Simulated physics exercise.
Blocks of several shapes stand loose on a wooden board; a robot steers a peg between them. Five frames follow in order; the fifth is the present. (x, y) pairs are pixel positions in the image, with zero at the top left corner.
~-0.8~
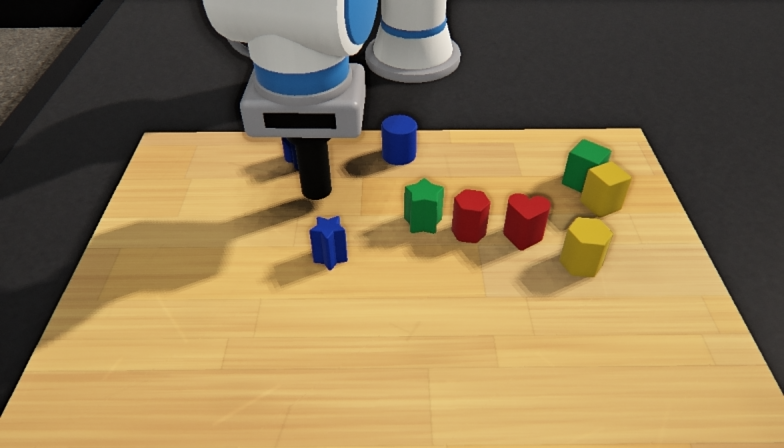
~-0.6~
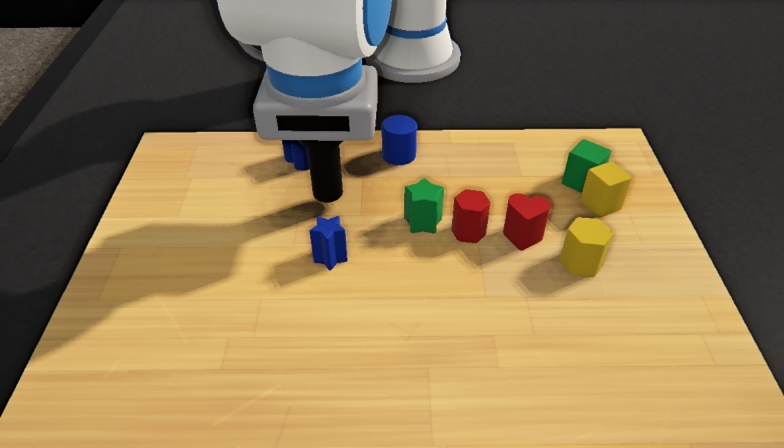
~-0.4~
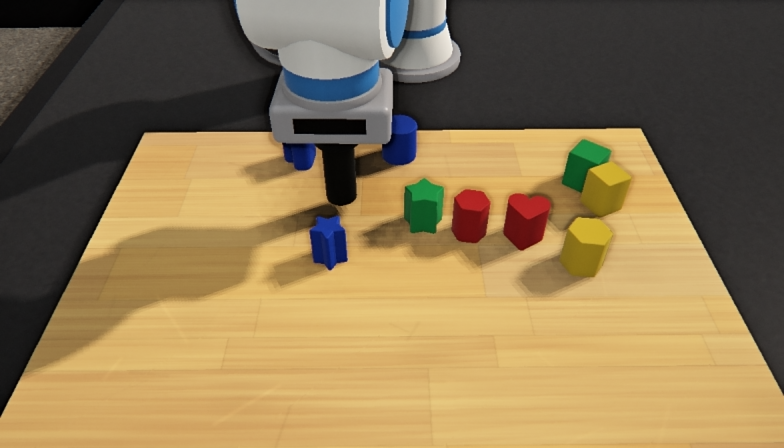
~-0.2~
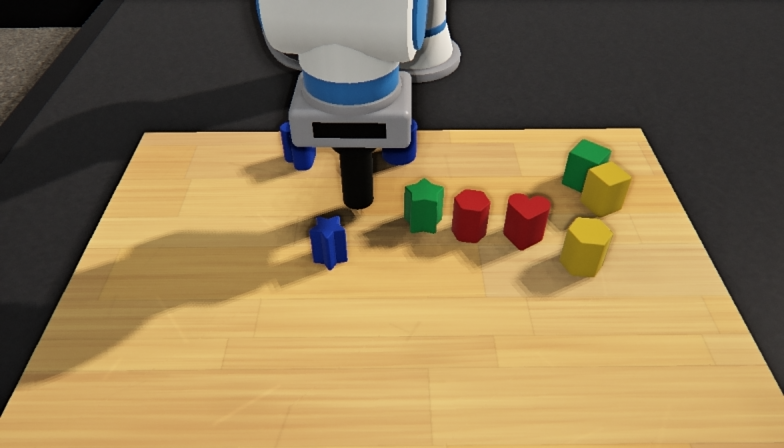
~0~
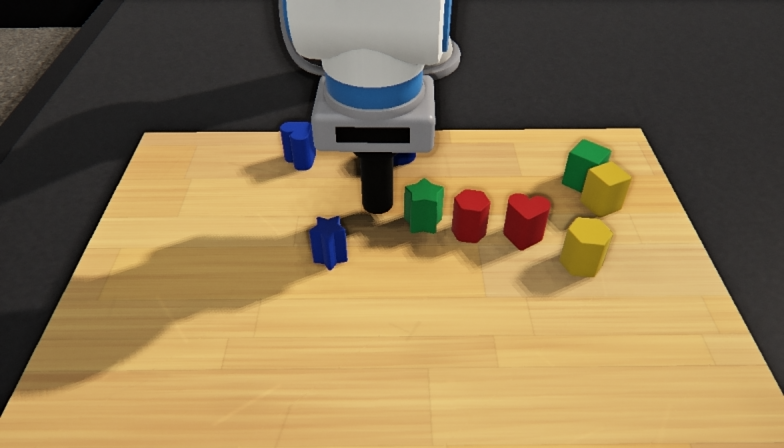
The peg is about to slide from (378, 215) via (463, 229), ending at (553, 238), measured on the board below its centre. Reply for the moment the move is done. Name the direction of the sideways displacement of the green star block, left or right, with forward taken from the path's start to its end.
Right side.
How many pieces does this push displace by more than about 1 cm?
Displaced: Three or more.
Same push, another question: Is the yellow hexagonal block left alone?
I believe not.
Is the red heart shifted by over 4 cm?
Yes, that is what happens.
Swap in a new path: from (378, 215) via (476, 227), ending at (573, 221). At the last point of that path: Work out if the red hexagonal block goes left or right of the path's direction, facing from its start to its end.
It is pushed towards the right-hand side.
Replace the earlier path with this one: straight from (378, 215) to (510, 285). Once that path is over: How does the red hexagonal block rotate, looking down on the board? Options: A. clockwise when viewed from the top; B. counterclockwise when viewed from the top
It's A.
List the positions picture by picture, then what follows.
Peg tip (317, 191); block tops, green star block (424, 190); red hexagonal block (472, 199); red heart (529, 204); yellow hexagonal block (591, 230), in the first picture.
Peg (328, 193); blocks unchanged, in the second picture.
Peg (342, 196); blocks unchanged, in the third picture.
Peg (358, 200); blocks unchanged, in the fourth picture.
Peg (378, 204); green star block (424, 190); red hexagonal block (472, 199); red heart (529, 204); yellow hexagonal block (591, 230), in the fifth picture.
What follows on the original path. One third of the way, peg (435, 214); green star block (472, 200); red hexagonal block (504, 209); red heart (537, 205).
Two thirds of the way, peg (496, 222); green star block (530, 213), turned 45° clockwise; red hexagonal block (553, 234), turned 30° clockwise; red heart (565, 207).
At the end, peg (555, 227); green star block (576, 227), turned 90° clockwise; red hexagonal block (573, 251), turned 80° clockwise; red heart (596, 207); yellow hexagonal block (617, 241), turned 20° anticlockwise.
